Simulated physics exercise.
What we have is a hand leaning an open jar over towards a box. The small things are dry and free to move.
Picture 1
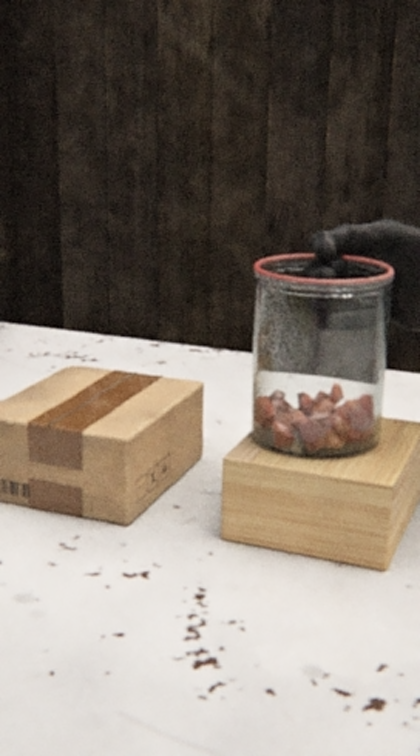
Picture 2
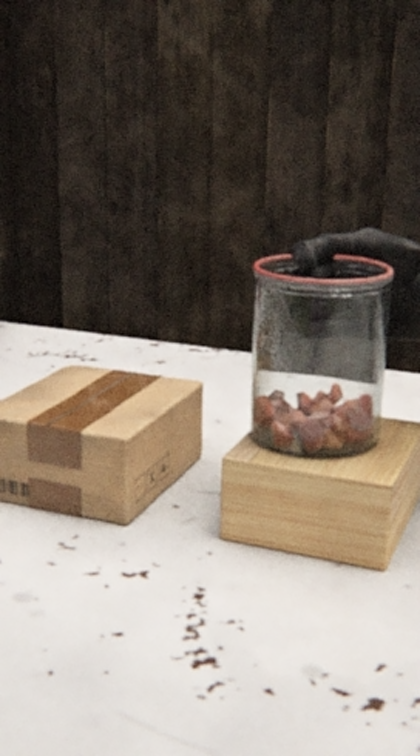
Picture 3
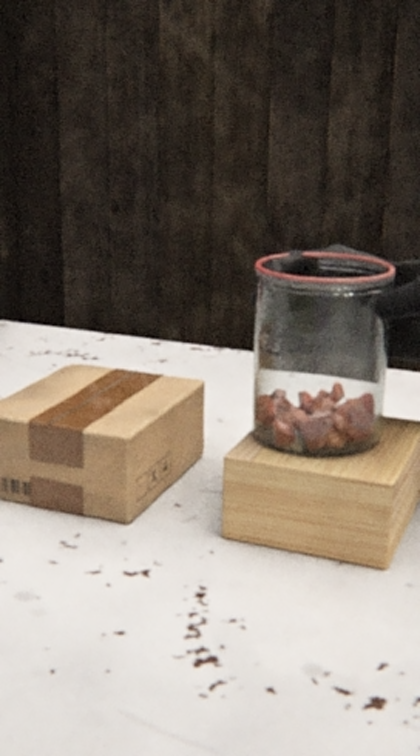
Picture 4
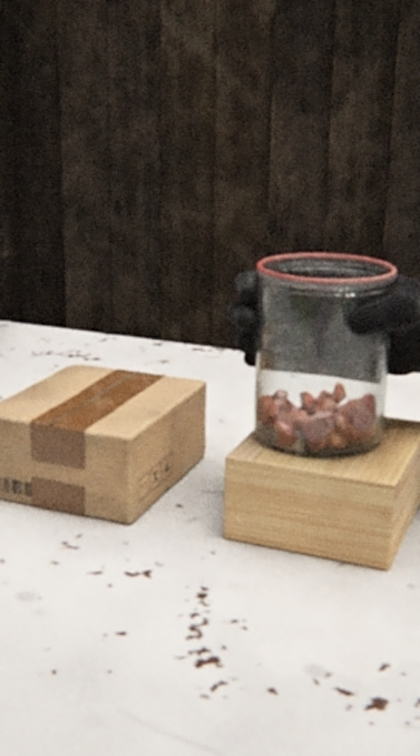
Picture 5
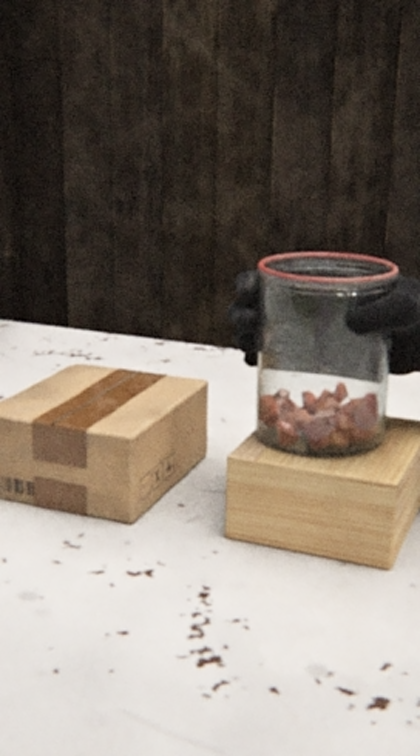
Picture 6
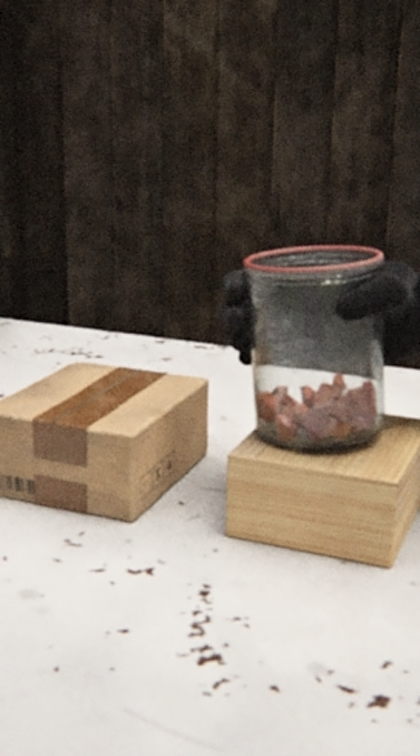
In the video, a dark-gloved hand moves from the rim of an open glass jar of reddish chunks on a wooden block to grip its sides, then tilts it slightly left toward a taped cardboard box.
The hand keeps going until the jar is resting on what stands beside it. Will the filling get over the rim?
The load keeps within the rim.
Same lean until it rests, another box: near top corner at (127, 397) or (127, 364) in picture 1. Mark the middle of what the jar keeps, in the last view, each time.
One: (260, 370). Two: (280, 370).
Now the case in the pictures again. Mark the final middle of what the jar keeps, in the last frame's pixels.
Near (235, 388).
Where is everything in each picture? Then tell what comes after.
The first frame shows jar near (319, 353), a quarter full of bits of crushed brick; box near (97, 437), its top about level with the jar's foot.
The second frame shows jar near (319, 353), upright; rim near (260, 263); top of the contents near (306, 402).
The third frame shows jar near (320, 351), upright; rim near (262, 262); box near (98, 435).
The fourth frame shows jar near (322, 352), upright; rim near (264, 262); top of the contents near (310, 401).
The fifth frame shows jar near (324, 351), upright; rim near (265, 262); box near (101, 435).
The sixth frame shows jar near (316, 343), leaning 5°; rim near (251, 259); box near (102, 433), its top about level with the jar's foot.
Then, 0.53 s on from there, the jar leans 46°; everything is still inside.
Then, 1.00 s on from there, the jar leans 82°; everything is still inside.
Then, 1.40 s on from there, the jar rests on the box at 85°; everything is still inside.
In the end, the jar rests on the box at 85°; everything is still inside.
